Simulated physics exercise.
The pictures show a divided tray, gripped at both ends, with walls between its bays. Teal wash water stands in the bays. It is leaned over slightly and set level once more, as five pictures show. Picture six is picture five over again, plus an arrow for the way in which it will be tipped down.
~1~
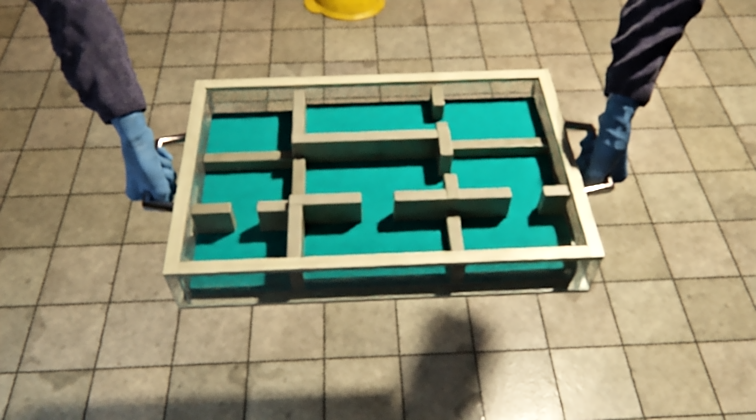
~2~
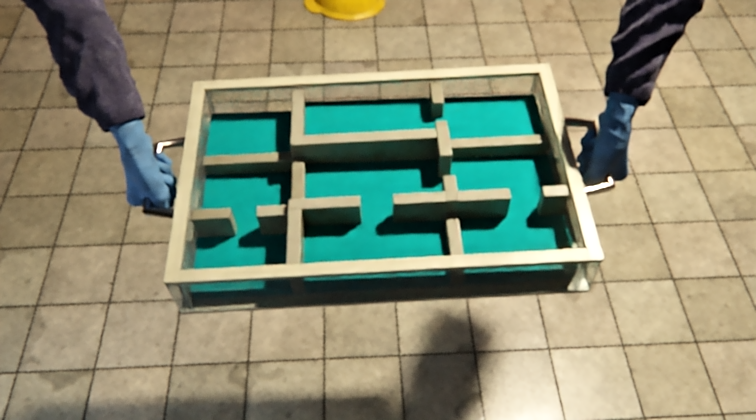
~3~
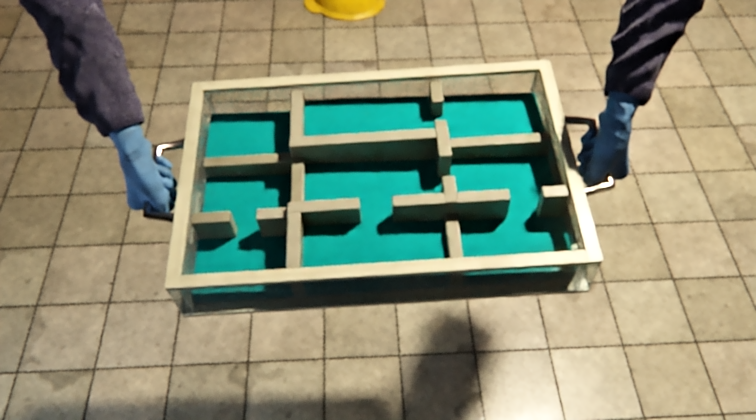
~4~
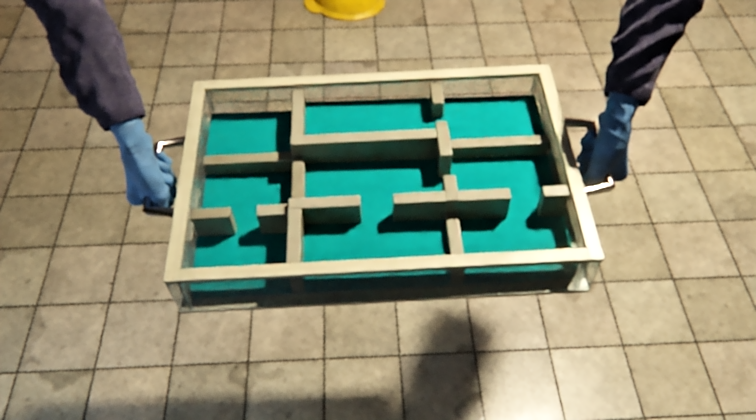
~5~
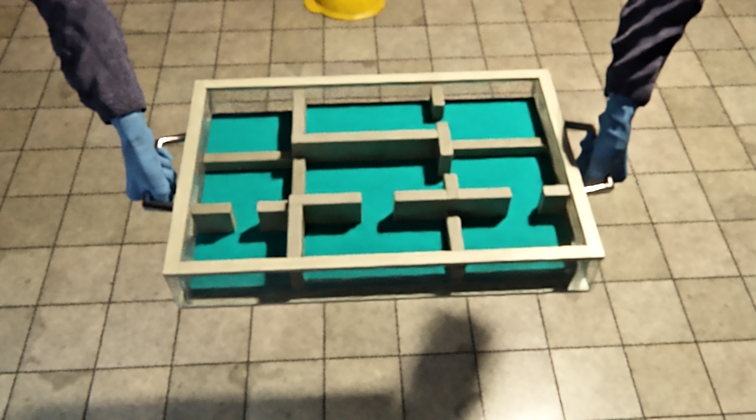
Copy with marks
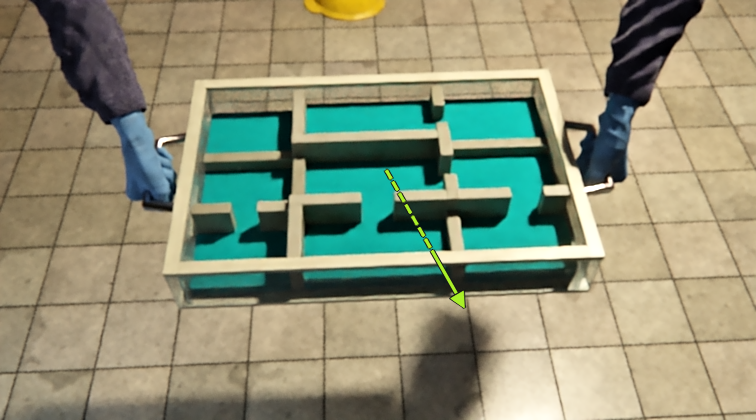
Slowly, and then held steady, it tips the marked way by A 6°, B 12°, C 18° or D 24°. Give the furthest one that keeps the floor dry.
I would pick slope B.
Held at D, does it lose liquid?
Yes, it does.
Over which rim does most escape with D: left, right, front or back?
The front rim.
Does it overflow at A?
No.
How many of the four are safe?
Two.
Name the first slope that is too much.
Here it is slope C.
The arrow ends at (461, 302).
For slope A, nothing spills; the back middle bay holds the most.
For slope B, nothing spills; the front right bay holds the most.
For slope C, about 10 % goes over the rim.
For slope D, about 37 % goes over the rim.
